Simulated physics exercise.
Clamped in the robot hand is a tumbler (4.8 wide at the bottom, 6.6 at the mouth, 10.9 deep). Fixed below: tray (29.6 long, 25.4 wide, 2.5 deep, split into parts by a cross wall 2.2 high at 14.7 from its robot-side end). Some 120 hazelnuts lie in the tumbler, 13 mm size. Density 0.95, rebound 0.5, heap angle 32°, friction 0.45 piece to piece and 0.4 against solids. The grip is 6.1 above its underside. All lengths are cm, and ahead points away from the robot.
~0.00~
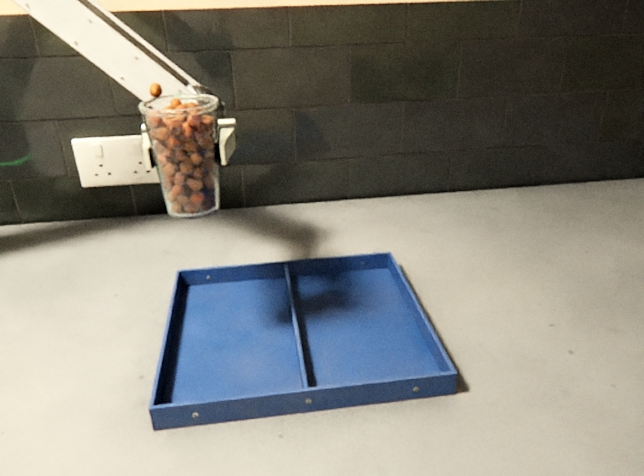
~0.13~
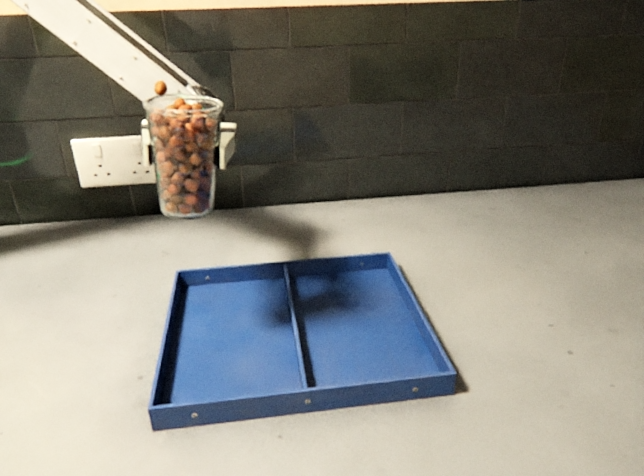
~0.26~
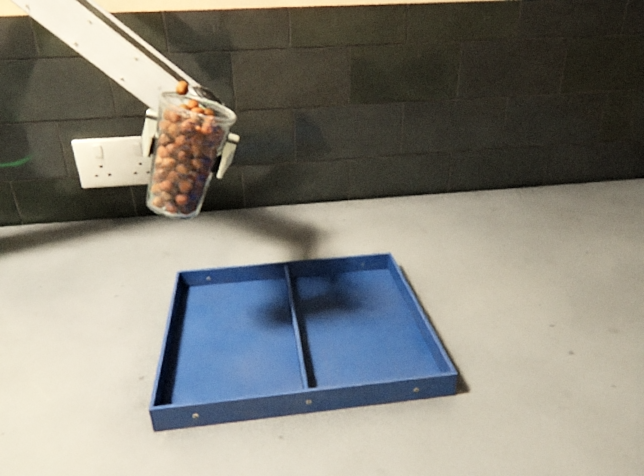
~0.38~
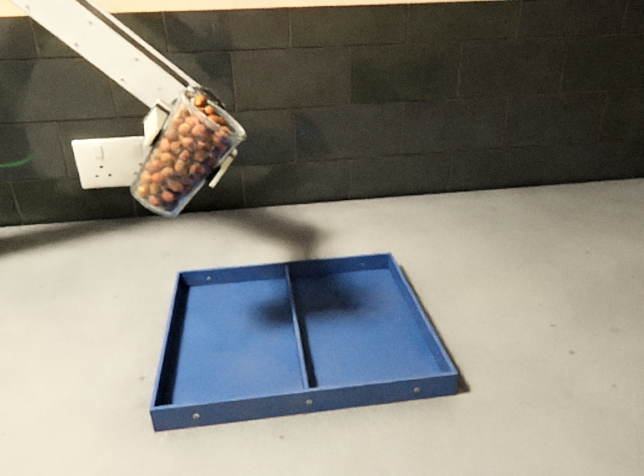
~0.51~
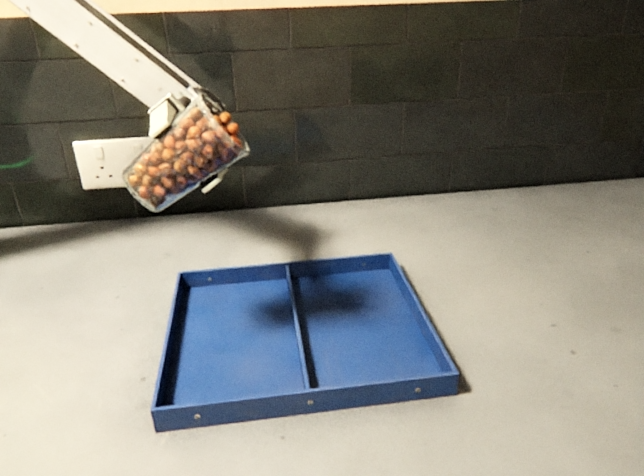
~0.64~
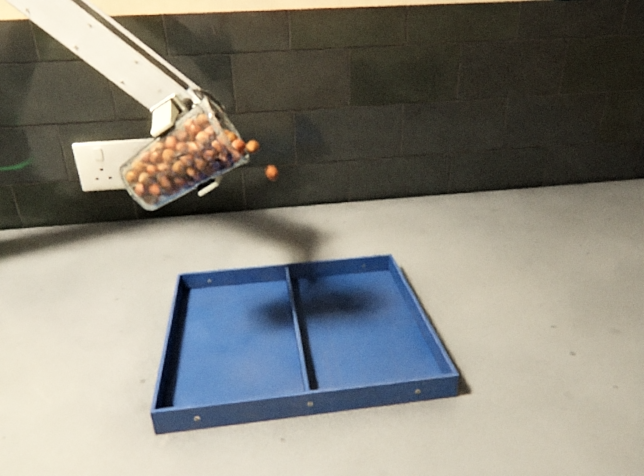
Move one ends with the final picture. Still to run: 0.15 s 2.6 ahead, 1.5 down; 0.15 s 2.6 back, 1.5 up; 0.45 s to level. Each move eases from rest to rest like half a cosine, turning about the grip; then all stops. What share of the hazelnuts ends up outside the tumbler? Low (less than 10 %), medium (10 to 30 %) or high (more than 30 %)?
Share outside the tumbler: Low (less than 10 %).
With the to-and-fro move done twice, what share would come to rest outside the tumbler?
In that case some 5 per cent.
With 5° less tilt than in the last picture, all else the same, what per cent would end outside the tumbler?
It would be near 5 per cent.
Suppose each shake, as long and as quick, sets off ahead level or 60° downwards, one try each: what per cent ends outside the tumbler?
About 10 and 5 per cent.
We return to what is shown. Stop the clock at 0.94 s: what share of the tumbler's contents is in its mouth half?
About 55 per cent.
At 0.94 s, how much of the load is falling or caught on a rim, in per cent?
About 2 per cent.
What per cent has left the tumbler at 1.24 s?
Near 5 per cent so far.
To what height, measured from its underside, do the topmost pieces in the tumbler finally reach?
Roughly 11.0 cm.
After 0.94 s, tilted 61° forward, highest piece 26 above the table; 113 in the tumbler, 2 in the far-side part, 2 in flight or on a rim.
After 1.24 s, tilted 15° forward, highest piece 27 above the table; 112 in the tumbler, 3 in the far-side part, 2 in the robot-side part.
After 1.59 s, level, highest piece 28 above the table; 112 in the tumbler, 3 in the far-side part, 2 in the robot-side part.
After 2.64 s, level, highest piece 28 above the table; 112 in the tumbler, 3 in the far-side part, 2 in the robot-side part.
In the end, 112 in the tumbler, 3 in the far-side part, 2 in the robot-side part. That is 4 % outside the tumbler.
